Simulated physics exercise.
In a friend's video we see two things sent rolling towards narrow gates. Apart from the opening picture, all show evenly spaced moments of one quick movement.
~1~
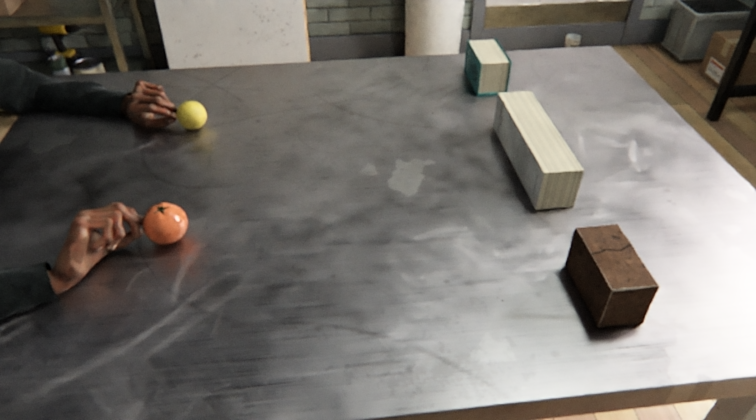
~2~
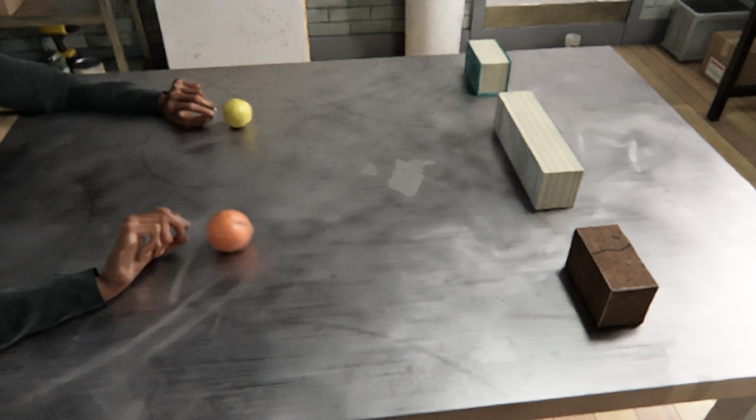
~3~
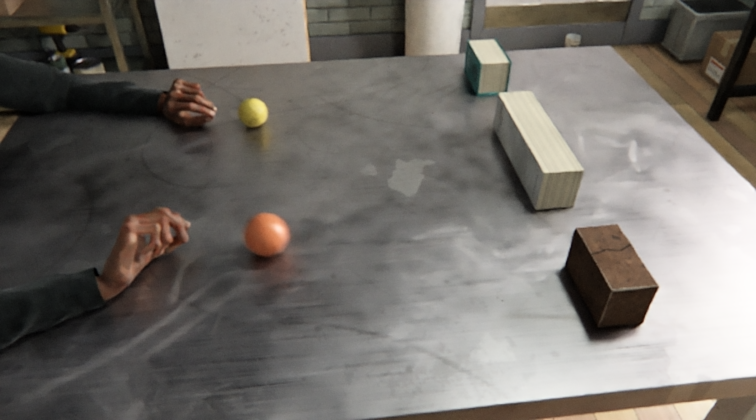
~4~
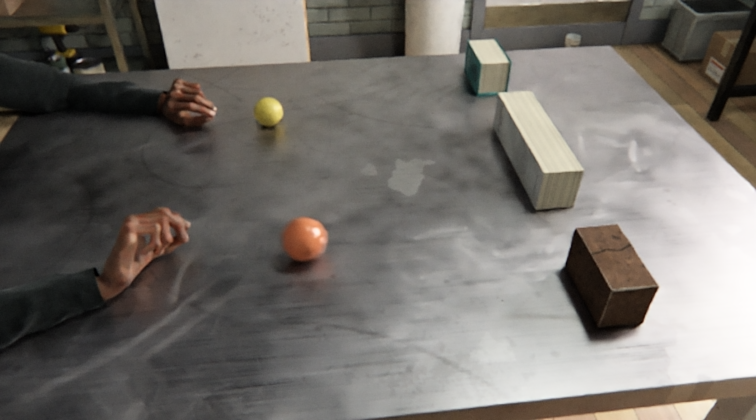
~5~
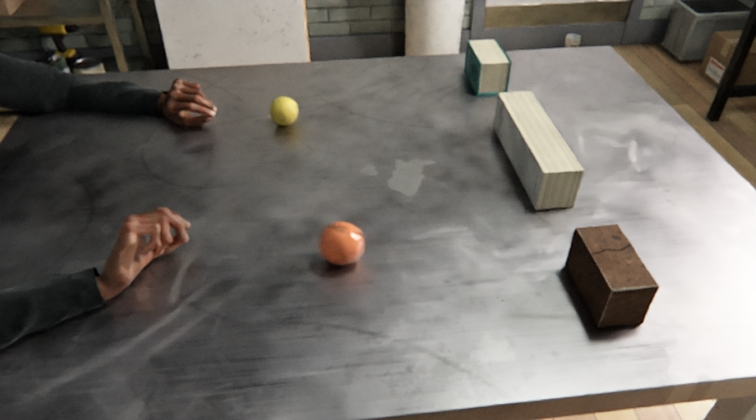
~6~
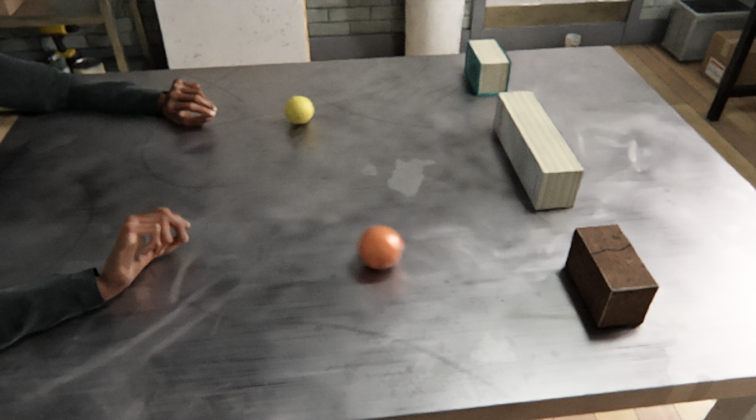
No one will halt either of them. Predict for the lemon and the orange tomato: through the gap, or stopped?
In order: The lemon travels through, the orange tomato never makes it past.
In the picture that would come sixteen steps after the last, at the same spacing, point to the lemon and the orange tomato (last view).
Around (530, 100), and around (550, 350).
Then, 0.68 s later than the last frame, lemon heading on near (544, 98); orange tomato coming back near (548, 363).
When it is over, the lemon rolls through; the orange tomato bounces off.
